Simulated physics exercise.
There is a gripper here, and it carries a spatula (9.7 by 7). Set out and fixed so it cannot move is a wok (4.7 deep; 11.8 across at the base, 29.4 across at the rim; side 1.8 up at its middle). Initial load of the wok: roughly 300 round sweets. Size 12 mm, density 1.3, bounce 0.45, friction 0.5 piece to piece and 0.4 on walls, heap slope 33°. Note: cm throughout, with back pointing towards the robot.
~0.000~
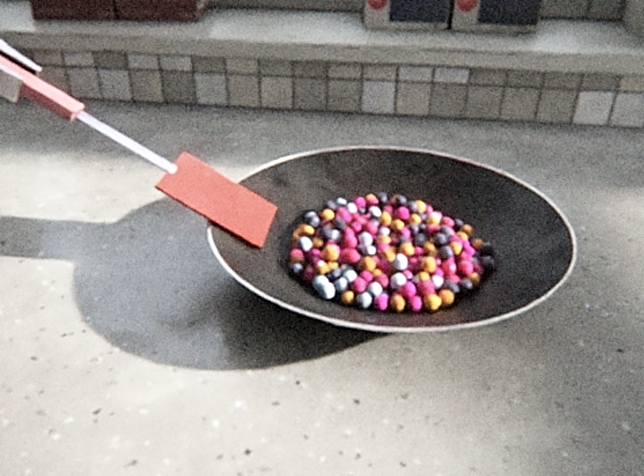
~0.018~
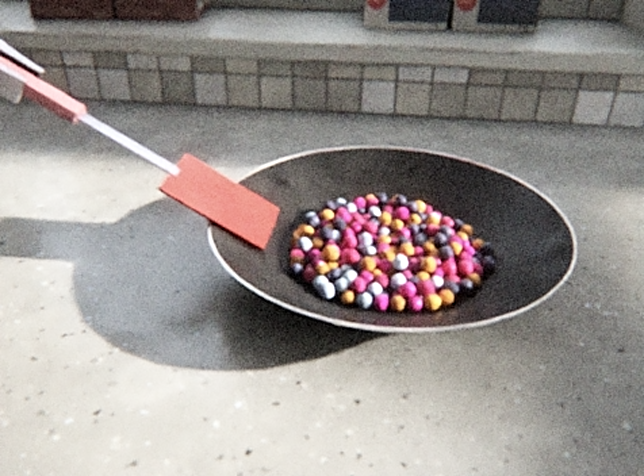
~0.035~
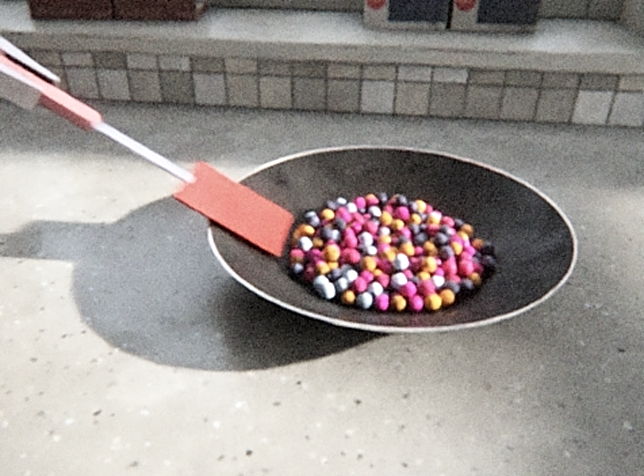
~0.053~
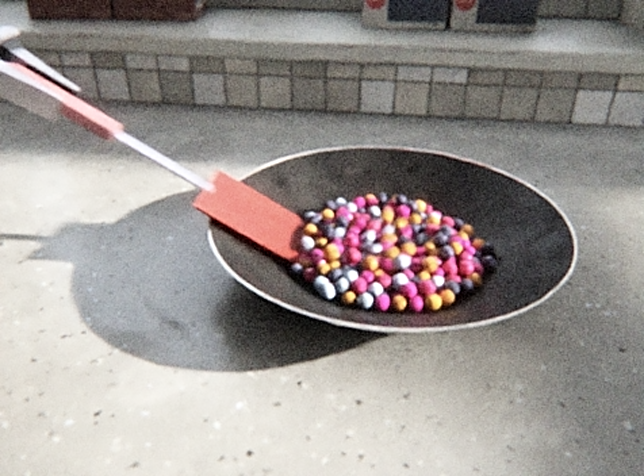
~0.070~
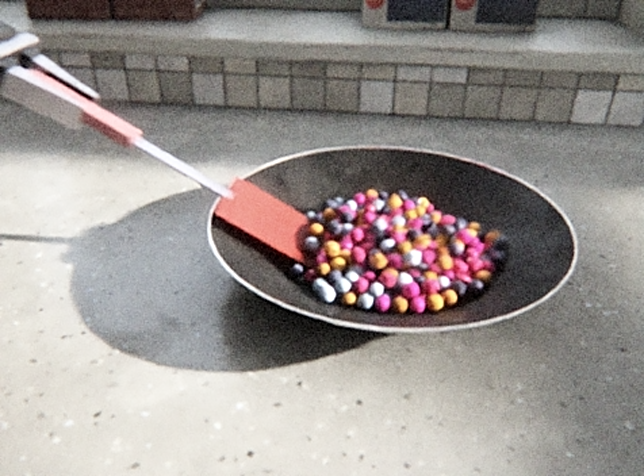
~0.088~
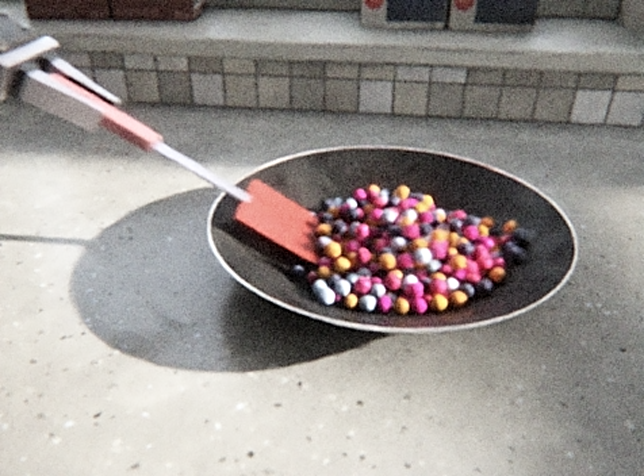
A red spatula held by a gripper at the upper left slides down and to the right into a dark wok, pushing the sweets rightward into a slightly higher heap. The small round sweets are pink, orange, white and dark grey. The wok rests on a sunlit speckled grey counter before a tiled strip, seen from slightly above by a still camera.
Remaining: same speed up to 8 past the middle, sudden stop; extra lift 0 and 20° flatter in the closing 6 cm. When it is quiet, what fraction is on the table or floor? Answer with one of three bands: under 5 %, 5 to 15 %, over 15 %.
5 to 15 %.
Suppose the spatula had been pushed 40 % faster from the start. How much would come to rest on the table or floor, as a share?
Estimate: Near 15 %.
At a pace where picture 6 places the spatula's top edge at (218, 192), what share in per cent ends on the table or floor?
My guess is around 5 percent.
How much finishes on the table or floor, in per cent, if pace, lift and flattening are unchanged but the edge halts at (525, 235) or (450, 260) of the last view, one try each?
30 % and 0 %.
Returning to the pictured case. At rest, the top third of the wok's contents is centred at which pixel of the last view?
Pixel position: Approx. (512, 235).
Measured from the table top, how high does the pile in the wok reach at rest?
About 6.0 cm above the table.
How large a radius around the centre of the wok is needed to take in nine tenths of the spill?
30 cm.
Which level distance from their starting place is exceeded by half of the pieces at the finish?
Some 7 centimetres.
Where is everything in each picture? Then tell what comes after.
In the first picture, spatula top edge at (170, 169), sloping 31°; upper third of the load around (385, 242), from x 295 to 485, top at y 200; 303 in the wok.
In the second picture, spatula top edge at (173, 170), sloping 31°; upper third of the load around (385, 242), from x 295 to 485, top at y 200.
In the third picture, spatula top edge at (187, 178), sloping 31°; upper third of the load around (385, 242), from x 295 to 490, top at y 200.
In the fourth picture, spatula top edge at (206, 187), sloping 31°; upper third of the load around (383, 240), from x 295 to 490, top at y 200.
In the fifth picture, spatula top edge at (226, 194), sloping 31°; upper third of the load around (394, 238), from x 295 to 500, top at y 195.
In the sixth picture, spatula top edge at (245, 198), sloping 31°; upper third of the load around (409, 233), from x 300 to 520, top at y 190; 303 in the wok.
By 0.13 s, sloping 31°, highest piece 6 above the table; 303 in the wok.
By 0.17 s, sloping 24°, highest piece 6 above the table; 303 in the wok.
By 0.39 s, sloping 11°, highest piece 6 above the table; 273 in the wok, 26 on the table or floor, 4 on the blade or in flight.
By 1.44 s, sloping 11°, highest piece 6 above the table; 273 in the wok, 30 on the table or floor.
Final count, 273 in the wok, 30 on the table or floor. That is 10 % on the table or floor.
